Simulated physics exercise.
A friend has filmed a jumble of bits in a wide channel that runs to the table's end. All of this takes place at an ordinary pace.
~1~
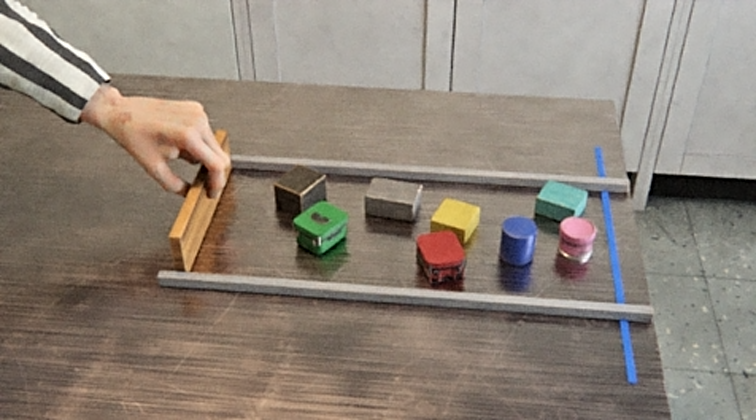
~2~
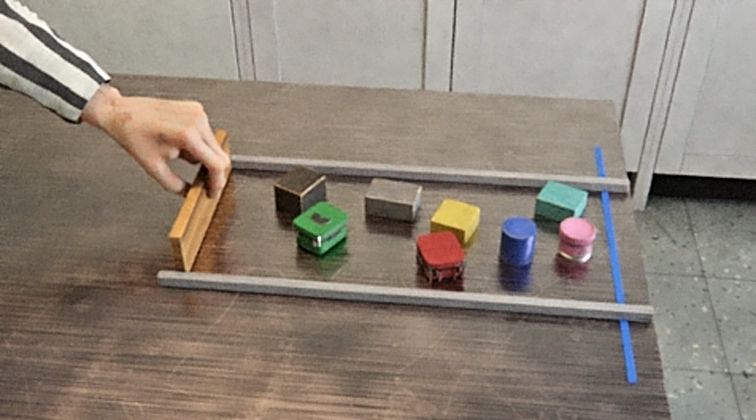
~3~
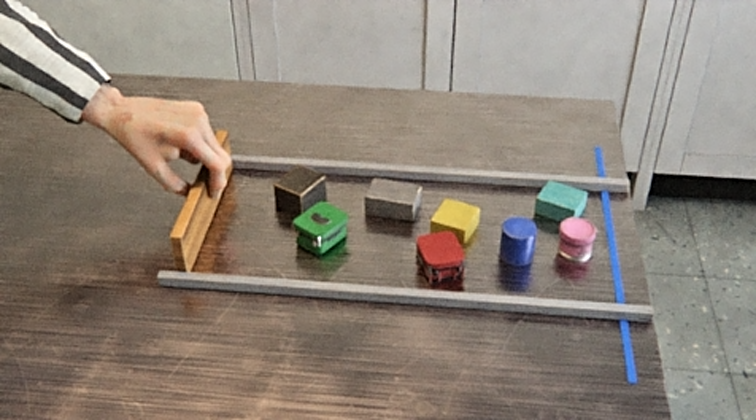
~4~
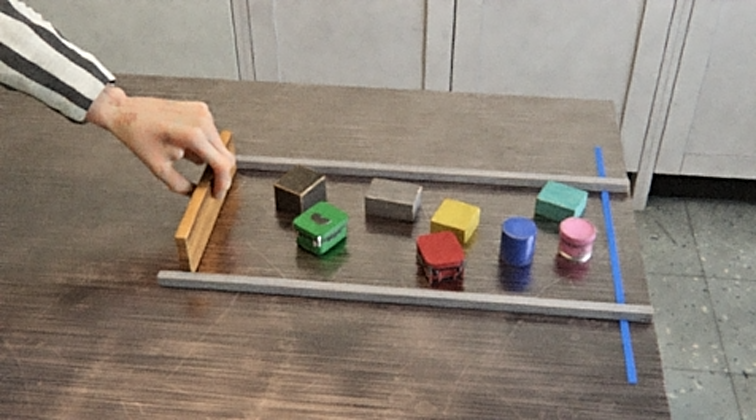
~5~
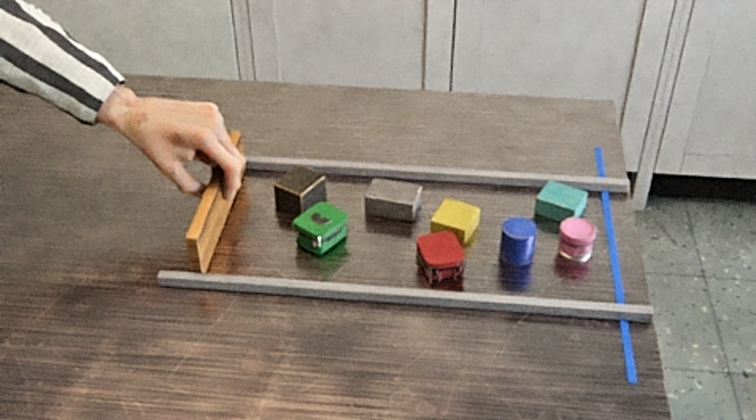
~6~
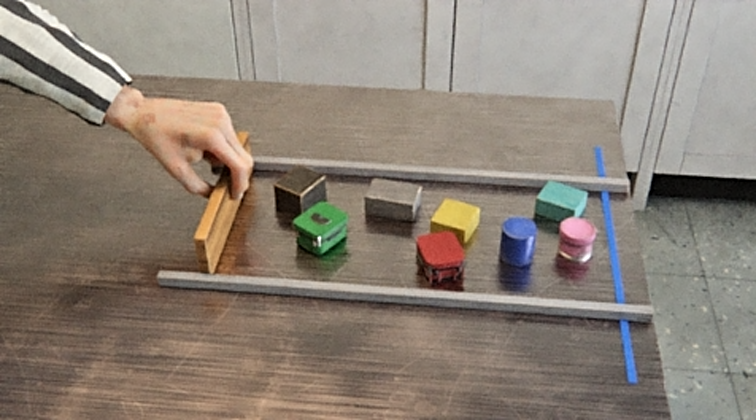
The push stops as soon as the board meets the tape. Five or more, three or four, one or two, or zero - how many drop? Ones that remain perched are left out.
Off the edge will go five or more.
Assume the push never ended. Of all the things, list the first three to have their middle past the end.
Sequence, earliest first: The turquoise block; the pink pot; the grey block.
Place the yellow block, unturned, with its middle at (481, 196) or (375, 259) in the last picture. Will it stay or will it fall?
In order: Slips off; keeps its place.
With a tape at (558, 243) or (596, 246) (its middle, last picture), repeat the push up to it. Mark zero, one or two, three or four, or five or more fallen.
With the tape at the first place the answer is either one or two, and at the second place it's more than four.
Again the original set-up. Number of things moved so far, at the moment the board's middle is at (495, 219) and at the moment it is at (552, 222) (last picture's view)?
Counts: 8 and 8.
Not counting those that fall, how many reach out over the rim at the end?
The number overhanging is 3.
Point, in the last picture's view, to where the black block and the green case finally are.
The black block settles near (628, 207); as for the green case, near (634, 242).
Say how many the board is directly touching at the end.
That number would be 3.
Soon after, none off yet; pink pot at rest near (576, 239); turquoise block at rest near (561, 203); blue lid at rest near (518, 241).
In the end, the number that fall off is five or more; gone, grey block, yellow block, blue lid, turquoise block and pink pot.
